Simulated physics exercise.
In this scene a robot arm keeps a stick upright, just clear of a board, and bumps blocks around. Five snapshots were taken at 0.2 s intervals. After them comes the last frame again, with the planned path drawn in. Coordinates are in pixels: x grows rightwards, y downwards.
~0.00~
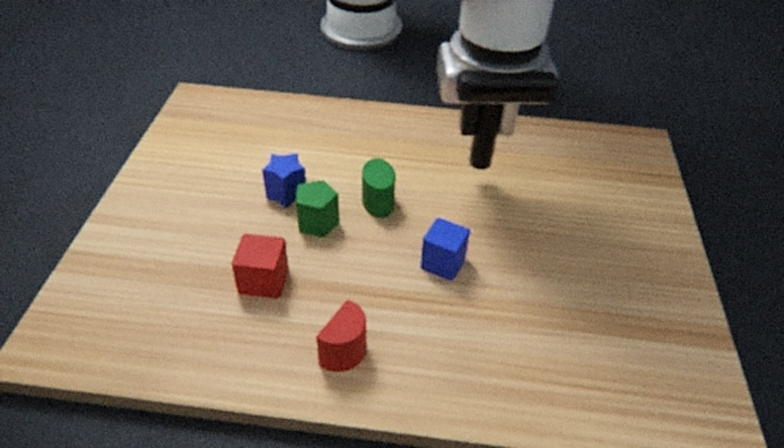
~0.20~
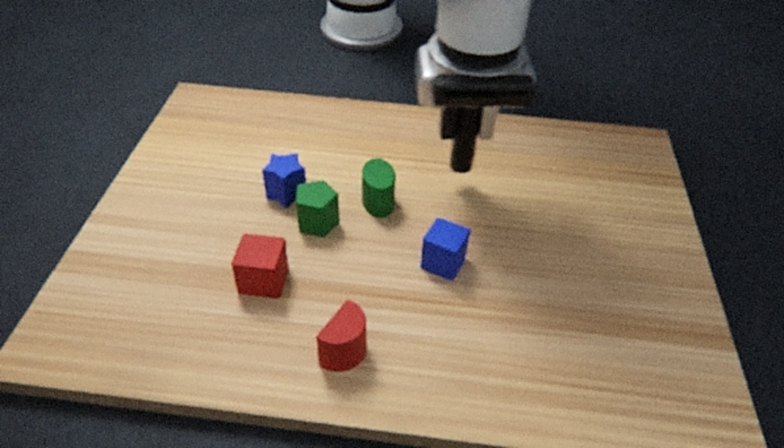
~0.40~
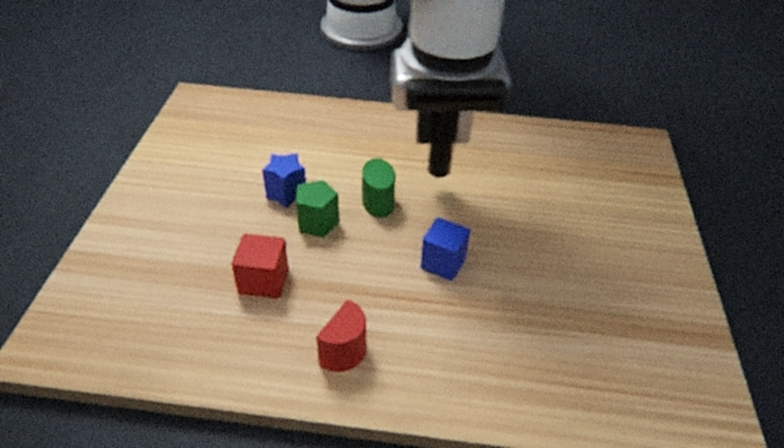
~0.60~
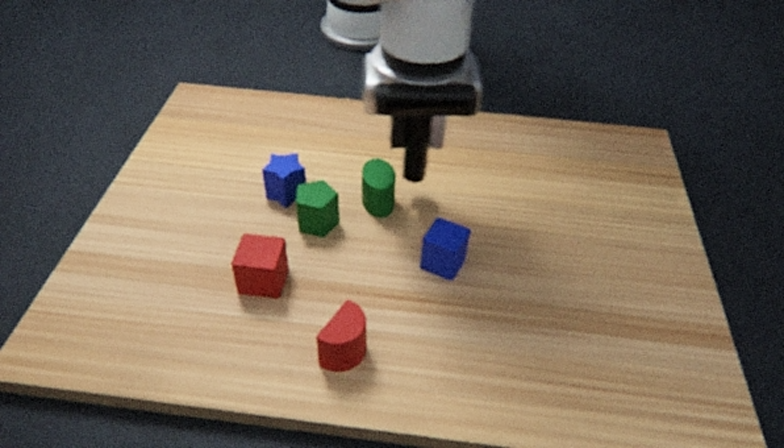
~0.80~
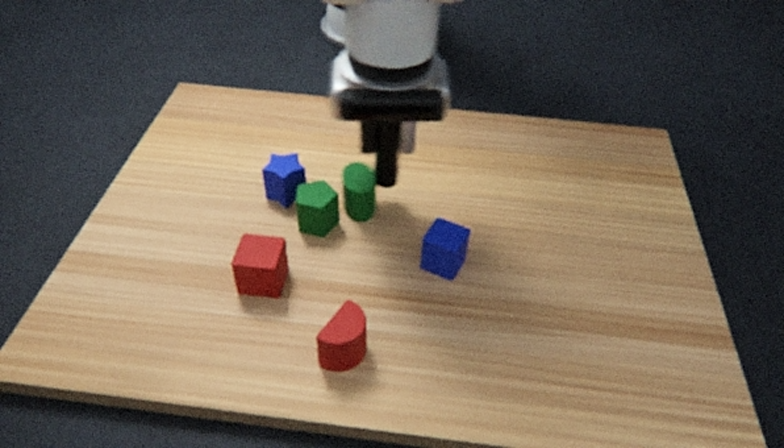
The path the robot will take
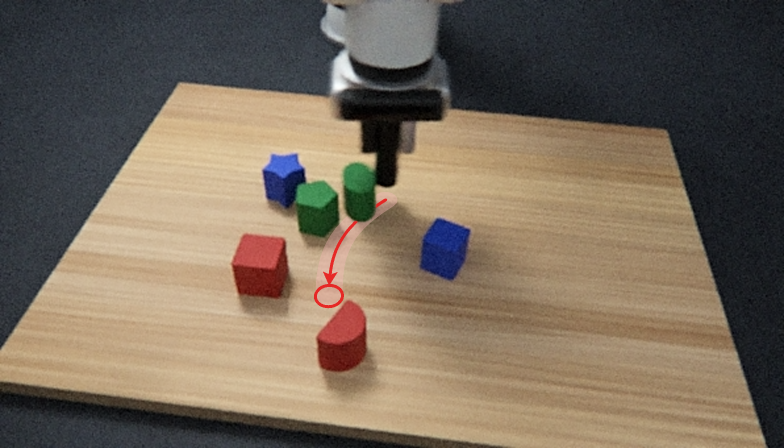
A robot arm with a dark stick moved left above a wooden board scattered with red, blue and green blocks, then nudged the green rounded block slightly left, toward the green pentagon.
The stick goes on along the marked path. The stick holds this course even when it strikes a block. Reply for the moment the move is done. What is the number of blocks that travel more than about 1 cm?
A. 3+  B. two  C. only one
I'll go with B - two.
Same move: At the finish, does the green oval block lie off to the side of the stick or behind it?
Short answer: Yes.
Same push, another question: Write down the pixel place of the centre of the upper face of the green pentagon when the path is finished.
Around (270, 202).
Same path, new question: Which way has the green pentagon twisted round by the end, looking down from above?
My prediction: CW.
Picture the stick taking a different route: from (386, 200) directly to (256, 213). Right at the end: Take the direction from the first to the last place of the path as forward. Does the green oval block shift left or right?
Side: Left.
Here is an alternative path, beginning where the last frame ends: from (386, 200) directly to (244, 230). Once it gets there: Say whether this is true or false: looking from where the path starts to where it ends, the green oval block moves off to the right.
That statement is not accurate.
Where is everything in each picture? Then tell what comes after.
In the first frame, stick tip at (480, 164); block tops, green pentagon at (315, 193); red half-round block at (345, 324); green oval block at (379, 172).
In the second frame, stick at (461, 167); blocks unchanged.
In the third frame, stick at (439, 172); blocks unchanged.
In the fourth frame, stick at (414, 176); blocks unchanged.
In the fifth frame, stick at (386, 182); green pentagon at (315, 193); red half-round block at (345, 324); green oval block at (359, 176).
Path on the board, from (386, 200) over (354, 224) and (334, 256) to (329, 296).
On the path given first. One third of the way, stick at (354, 205); green pentagon at (285, 201), turned 30° clockwise; green oval block at (323, 196), turned 20° clockwise.
Two thirds of the way, stick at (333, 238); green pentagon at (270, 202), turned 50° clockwise; green oval block at (307, 209), turned 55° clockwise.
At the end, stick at (328, 278); green pentagon at (270, 202), turned 50° clockwise; red half-round block in place; green oval block at (307, 209), turned 55° clockwise.
